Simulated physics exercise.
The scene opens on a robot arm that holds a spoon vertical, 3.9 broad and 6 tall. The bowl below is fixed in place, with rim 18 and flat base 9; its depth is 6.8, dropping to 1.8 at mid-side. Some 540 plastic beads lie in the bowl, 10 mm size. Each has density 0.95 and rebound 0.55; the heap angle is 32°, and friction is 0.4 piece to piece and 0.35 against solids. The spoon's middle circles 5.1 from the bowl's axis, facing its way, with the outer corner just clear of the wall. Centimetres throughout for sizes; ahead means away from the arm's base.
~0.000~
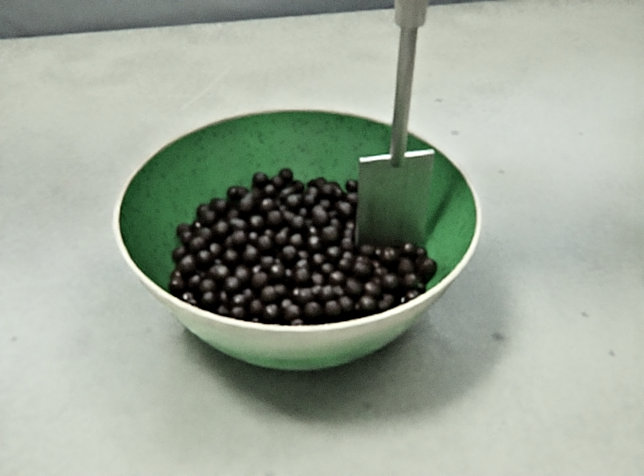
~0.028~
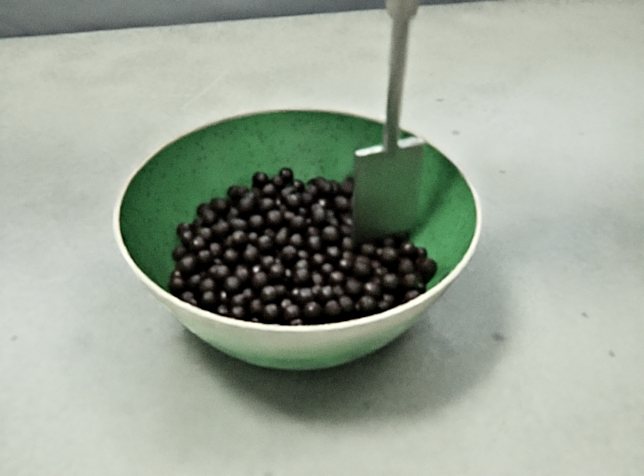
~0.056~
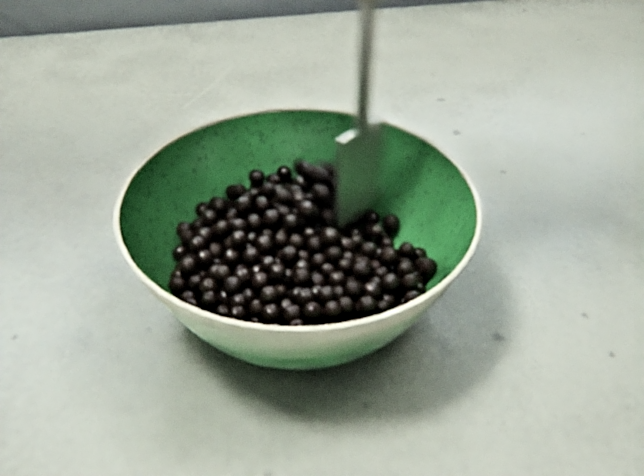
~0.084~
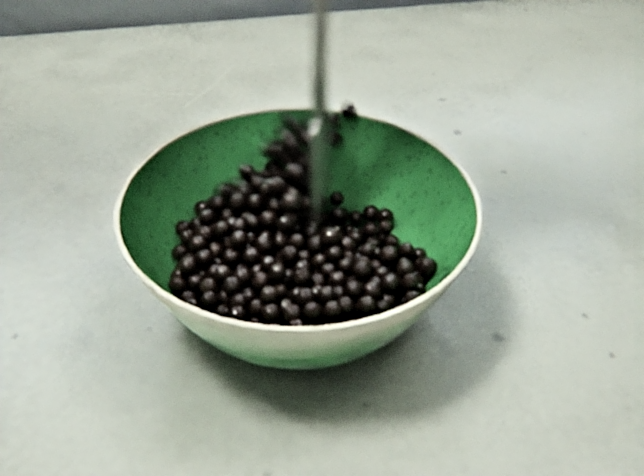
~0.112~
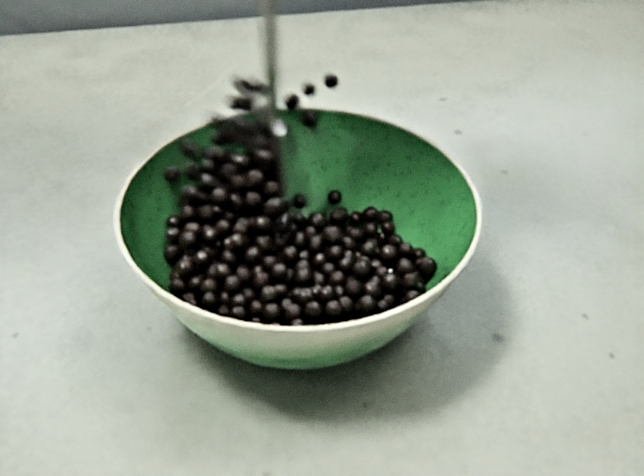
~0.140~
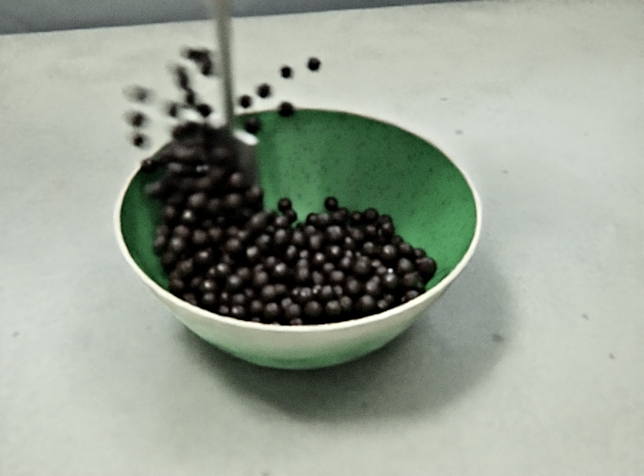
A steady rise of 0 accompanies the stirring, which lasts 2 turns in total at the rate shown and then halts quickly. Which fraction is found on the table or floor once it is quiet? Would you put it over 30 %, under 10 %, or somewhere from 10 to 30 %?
I would put it over 30 %.
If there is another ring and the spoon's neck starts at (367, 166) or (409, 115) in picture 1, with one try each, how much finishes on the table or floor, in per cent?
Near 25 and 25 in a hundred, one try each.
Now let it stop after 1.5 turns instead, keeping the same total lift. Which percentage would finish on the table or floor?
Close to 35 in a hundred.
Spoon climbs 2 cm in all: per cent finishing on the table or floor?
My guess is close to 20 per cent.
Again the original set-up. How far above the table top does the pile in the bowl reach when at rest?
Top height: Around 5.0 cm.
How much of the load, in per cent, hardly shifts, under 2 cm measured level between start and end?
Near 20 per cent of the pieces.
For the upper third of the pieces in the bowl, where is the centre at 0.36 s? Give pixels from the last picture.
Upper-third centre: Approx. (400, 203) px.
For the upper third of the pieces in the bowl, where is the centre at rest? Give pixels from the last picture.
(307, 237).
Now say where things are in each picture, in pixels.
In the first picture, spoon neck at (400, 130), 0° round; upper third of the load around (297, 253), from x 175 to 430, top at y 175; 539 in the bowl.
In the second picture, spoon neck at (393, 121), 10° round; upper third of the load around (297, 251), from x 175 to 430, top at y 175.
In the third picture, spoon neck at (363, 102), 38° round; upper third of the load around (297, 245), from x 180 to 430, top at y 150.
In the fourth picture, spoon neck at (320, 91), 67° round; upper third of the load around (288, 238), from x 180 to 430, top at y 110.
In the fifth picture, spoon neck at (272, 92), 96° round; upper third of the load around (254, 225), from x 170 to 425, top at y 80; 537 in the bowl, 2 in flight or on the tool.
In the sixth picture, spoon neck at (229, 104), 125° round; upper third of the load around (222, 225), from x 140 to 425, top at y 55; 530 in the bowl, 9 in flight or on the tool.
After 0.36 s, 355° round, highest piece 11 above the table; 426 in the bowl, 47 on the table or floor, 66 in flight or on the tool.
After 0.58 s, 224° round, highest piece 9 above the table; 344 in the bowl, 154 on the table or floor, 41 in flight or on the tool.
After 0.89 s, 0° round, highest piece 6 above the table; 317 in the bowl, 220 on the table or floor, 2 in flight or on the tool.
After 1.59 s, 0° round, highest piece 5 above the table; 317 in the bowl, 222 on the table or floor.
At rest, 317 in the bowl, 222 on the table or floor. That is 41 % on the table or floor.
